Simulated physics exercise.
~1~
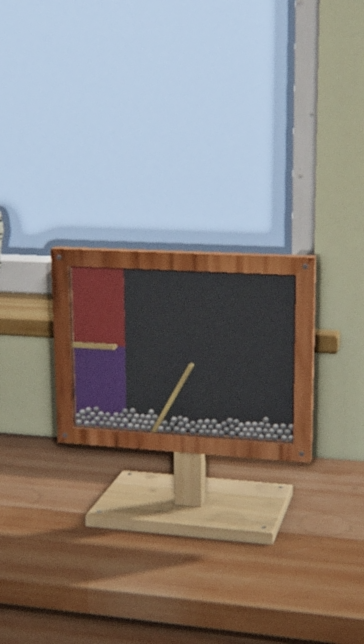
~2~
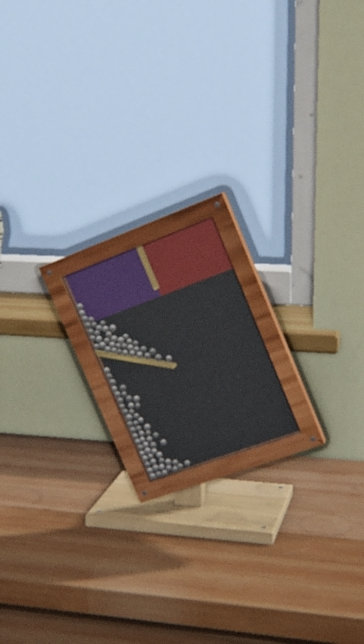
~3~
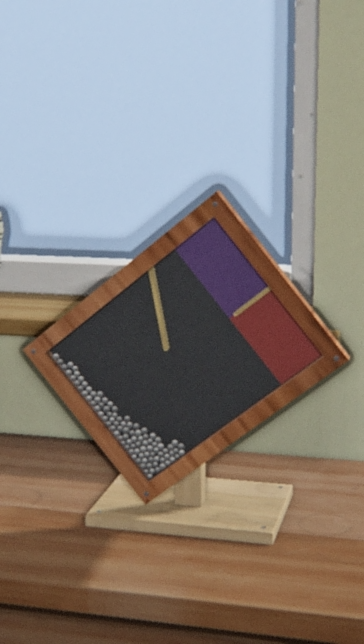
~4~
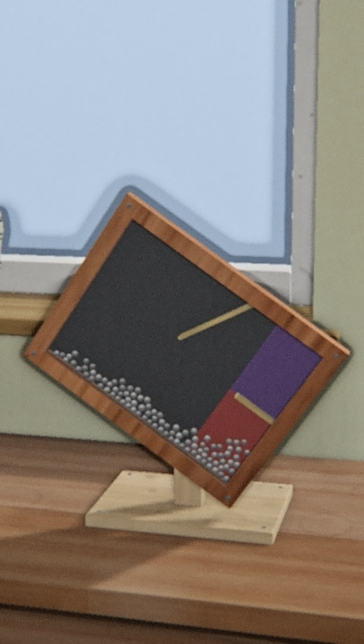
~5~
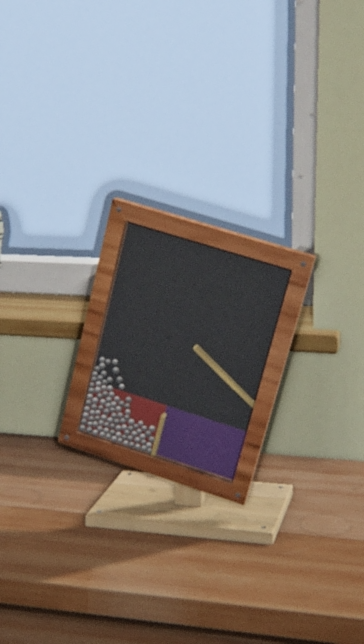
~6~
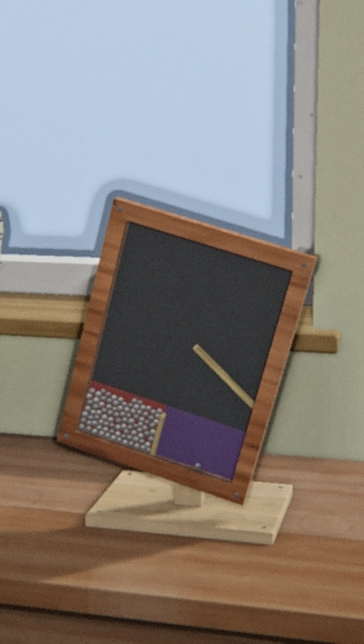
A wood-framed case of small steel balls turned clockwise on its stand, well past upside down, the balls sliding along its edges and around a thin bar, until it stopped tilted with nearly all of them settled in the red pocket, beside the almost empty purple one.
